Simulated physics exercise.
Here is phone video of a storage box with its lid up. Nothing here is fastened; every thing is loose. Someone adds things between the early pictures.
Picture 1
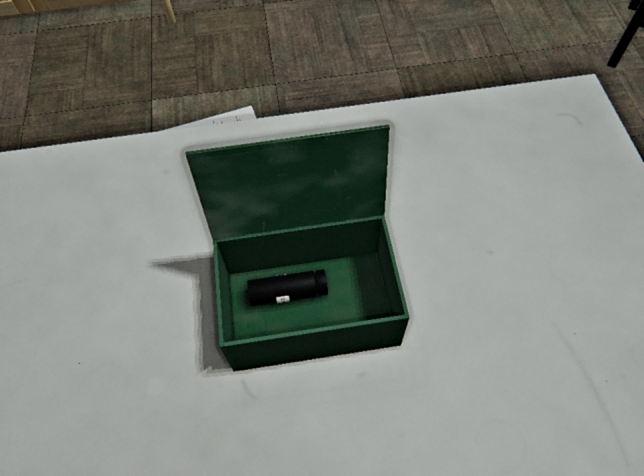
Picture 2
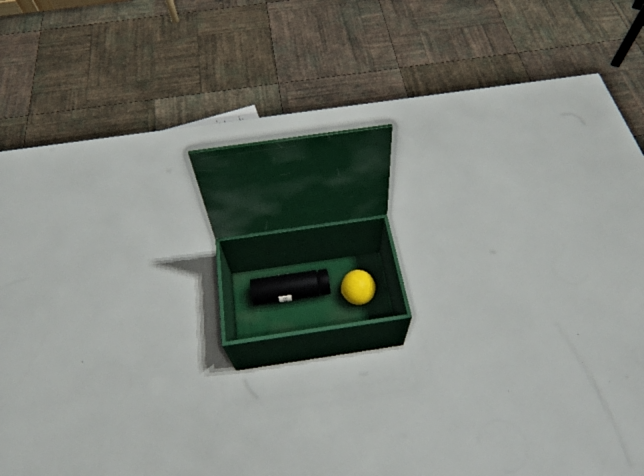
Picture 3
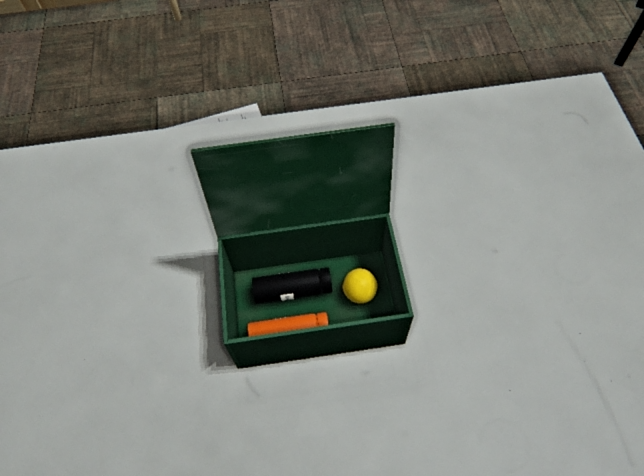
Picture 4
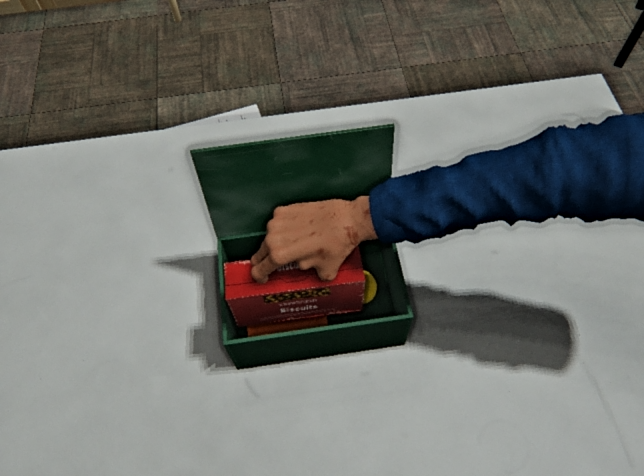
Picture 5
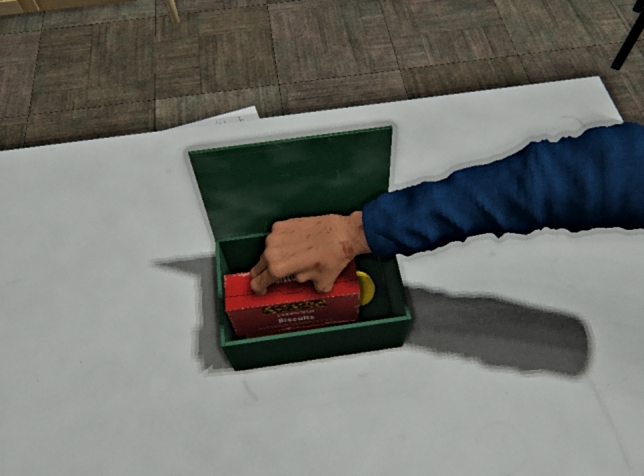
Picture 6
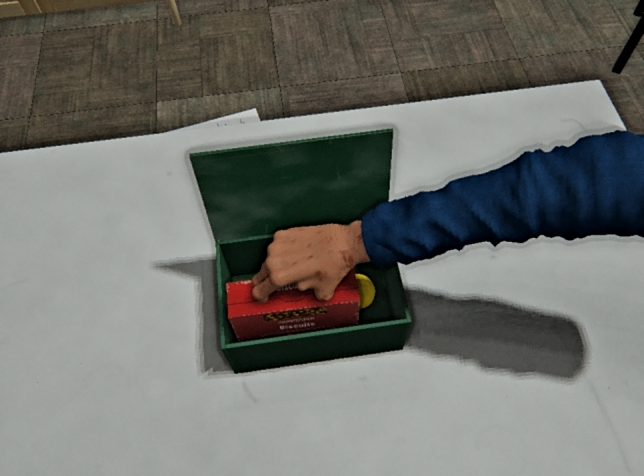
A yellow lemon appears beside a black shaker in an open green box, followed by an orange cylinder along the front, all viewed from above on a white table over brown patterned carpet. A hand in a blue sleeve, reaching from the right, then holds a red packet over the shaker and cylinder. It lowers the packet slightly into the box's left side, while the view stays nearly steady.
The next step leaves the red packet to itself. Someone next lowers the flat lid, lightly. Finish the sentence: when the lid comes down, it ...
... shuts properly.
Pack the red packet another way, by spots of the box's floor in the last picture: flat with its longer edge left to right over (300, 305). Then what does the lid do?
Lid down.
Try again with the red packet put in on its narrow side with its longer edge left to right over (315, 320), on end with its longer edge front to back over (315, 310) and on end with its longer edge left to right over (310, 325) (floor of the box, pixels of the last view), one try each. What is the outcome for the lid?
The first attempt ends with the lid lying shut, the second with it standing open, and the third with it standing open.
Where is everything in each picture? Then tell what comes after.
In the first frame, the last thing is not in view yet.
In the second frame, the last thing is not in view yet; yellow lemon (358, 287).
In the third frame, the last thing is not in view yet; black shaker (292, 286).
The fourth frame shows on its way; red packet (296, 288).
The fifth frame shows on its way; red packet (294, 299).
The sixth frame shows in place under the hand; red packet (295, 306).
Then, 0.50 s past the last view, red packet rocked 50° from its first pose near (292, 293); yellow lemon displaced a little; orange shaker displaced a little.
Then, 1.20 s past the last view, lid starting down; red packet rocked 54° from its first pose near (291, 290); yellow lemon displaced a little; black shaker displaced about its own width.
Then, 1.70 s past the last view, lid 52° above the rim; red packet rocked 54° from its first pose near (291, 290); yellow lemon displaced a little; black shaker displaced about its own width.
Then, 2.10 s past the last view, lid 19° above the rim; red packet rocked 54° from its first pose near (291, 290); yellow lemon displaced a little; black shaker displaced about its own width.
Finally, lid shut; down or leaning hard in the box, red packet; the other 3 still in place. Final places as the last picture's camera would see them, red packet near (291, 290).
